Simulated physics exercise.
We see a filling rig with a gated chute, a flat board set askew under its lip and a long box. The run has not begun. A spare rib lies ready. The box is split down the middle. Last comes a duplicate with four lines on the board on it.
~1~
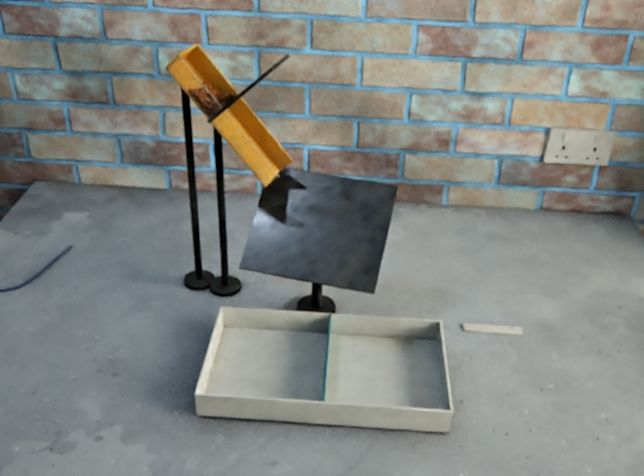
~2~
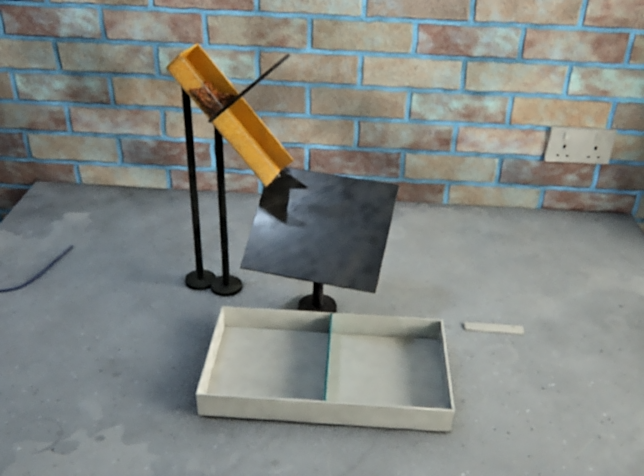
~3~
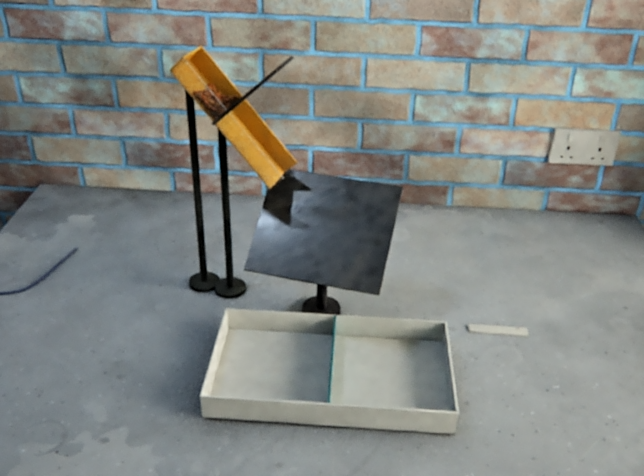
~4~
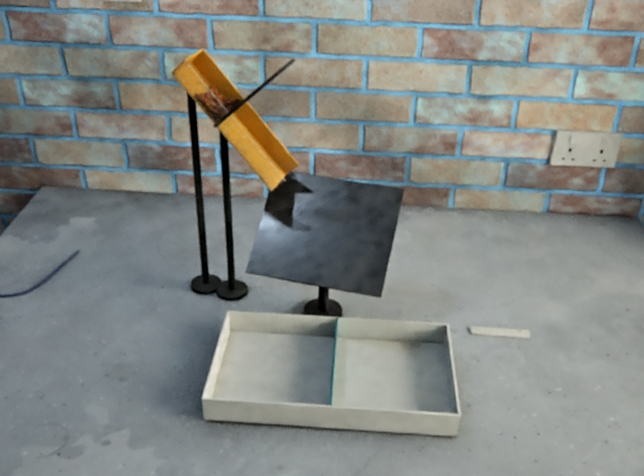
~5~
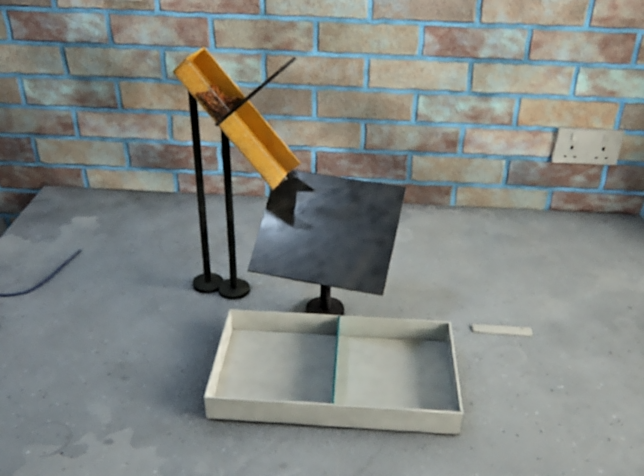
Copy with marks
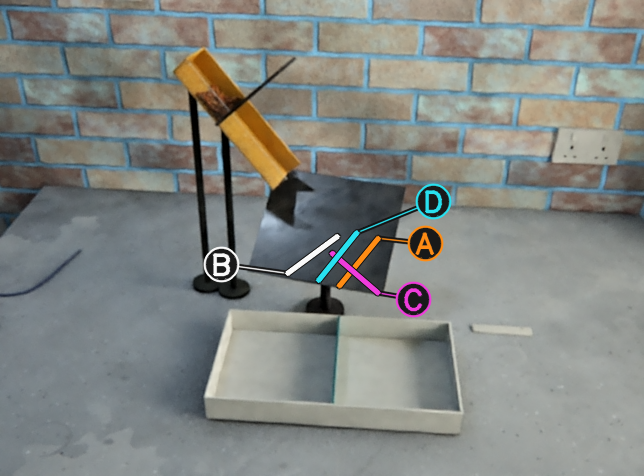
Orange chute on black stands sitting motionless above a tilted dark board and a divided pale box, the view shifting very slightly.
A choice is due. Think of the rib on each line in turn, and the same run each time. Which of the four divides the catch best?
Choose C.
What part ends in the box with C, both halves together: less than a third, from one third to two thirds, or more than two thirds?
It is more than two thirds.
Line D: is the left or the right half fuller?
More lands on the left.
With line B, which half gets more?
The left half.
On the marked copy, line A from (378, 238) to (339, 285); line B from (337, 236) to (287, 273); line C from (332, 253) to (377, 292); line D from (356, 232) to (318, 280).
Choosing A, of what is caught, nearly all in the left half, a stray few in the right.
Choosing B, of what is caught, most in the left half, a small part in the right.
Choosing C, of what is caught, about two thirds in the left half, about a third in the right.
Choosing D, of what is caught, all in the left half, none in the right.
